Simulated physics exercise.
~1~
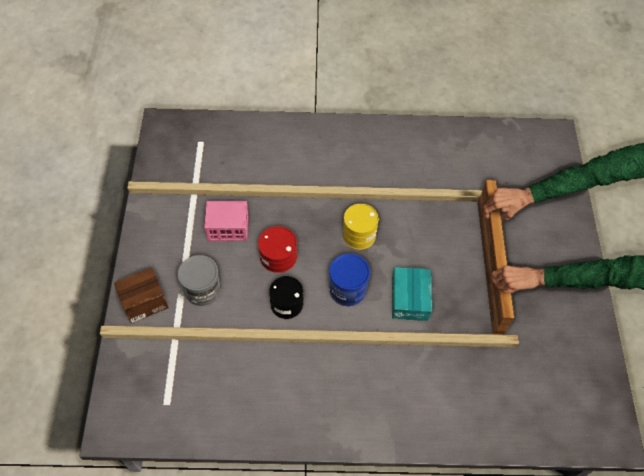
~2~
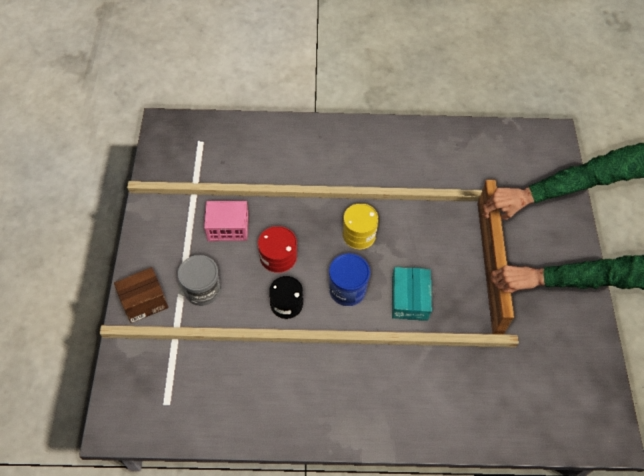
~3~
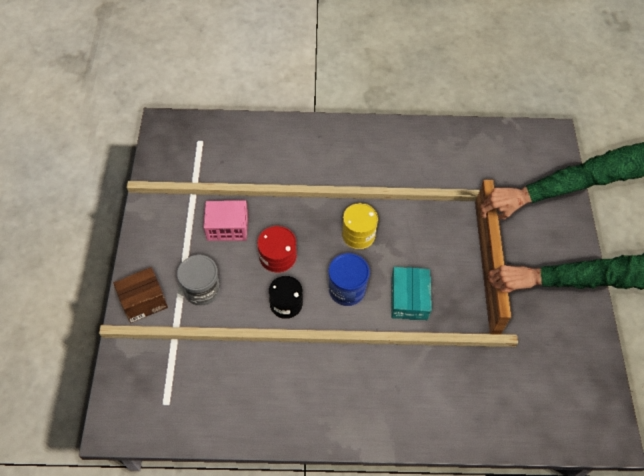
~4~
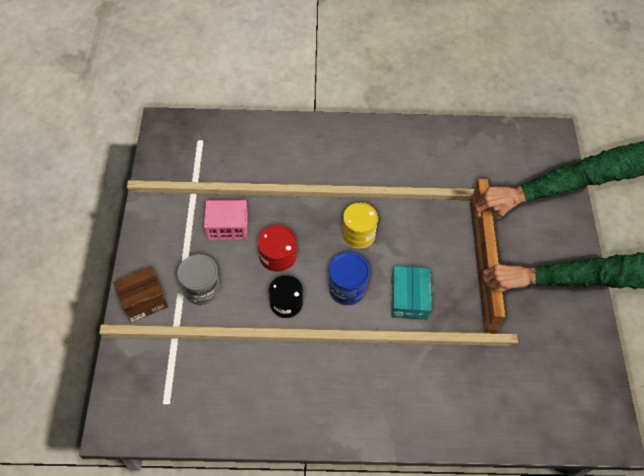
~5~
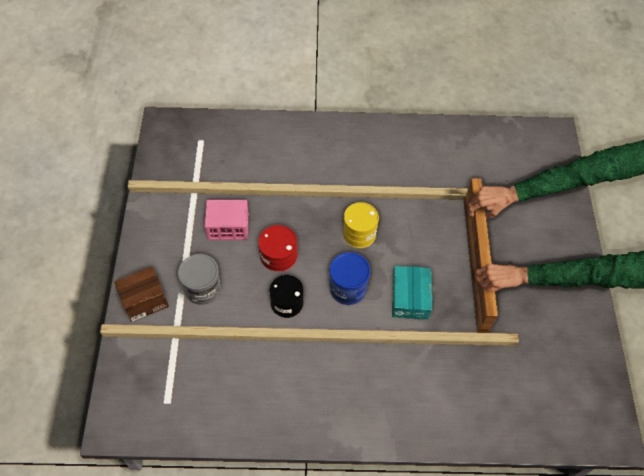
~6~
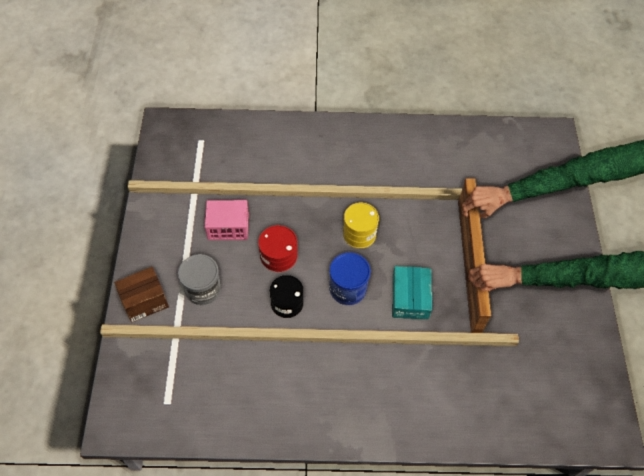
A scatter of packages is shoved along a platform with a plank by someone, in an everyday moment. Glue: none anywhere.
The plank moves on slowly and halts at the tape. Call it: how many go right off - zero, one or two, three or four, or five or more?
One or two go off.
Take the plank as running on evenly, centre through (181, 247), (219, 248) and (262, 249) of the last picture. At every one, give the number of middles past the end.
Place by place, 2, 1 and 0.
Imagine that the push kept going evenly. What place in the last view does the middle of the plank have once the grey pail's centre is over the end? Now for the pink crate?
The middle is at (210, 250) when it's the grey pail, and at (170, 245) when it's the pink crate.
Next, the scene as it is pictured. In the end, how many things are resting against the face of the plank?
Tally at the end: 3.
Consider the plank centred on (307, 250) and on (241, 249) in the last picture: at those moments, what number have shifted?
The count reaches 5 first and 8 second.
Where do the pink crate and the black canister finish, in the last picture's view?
The pink crate ends at (135, 218) and the black canister at (122, 308).
Soon after, none off yet; brown parcel at rest near (142, 295); grey pail at rest near (201, 280); pink crate at rest near (227, 220).
After that, none off yet; brown parcel displaced about its own width near (103, 300); grey pail displaced about its own width near (139, 280); pink crate displaced about its own width near (186, 219).
In the end, the number that fall off is one or two; gone, grey pail and brown parcel.
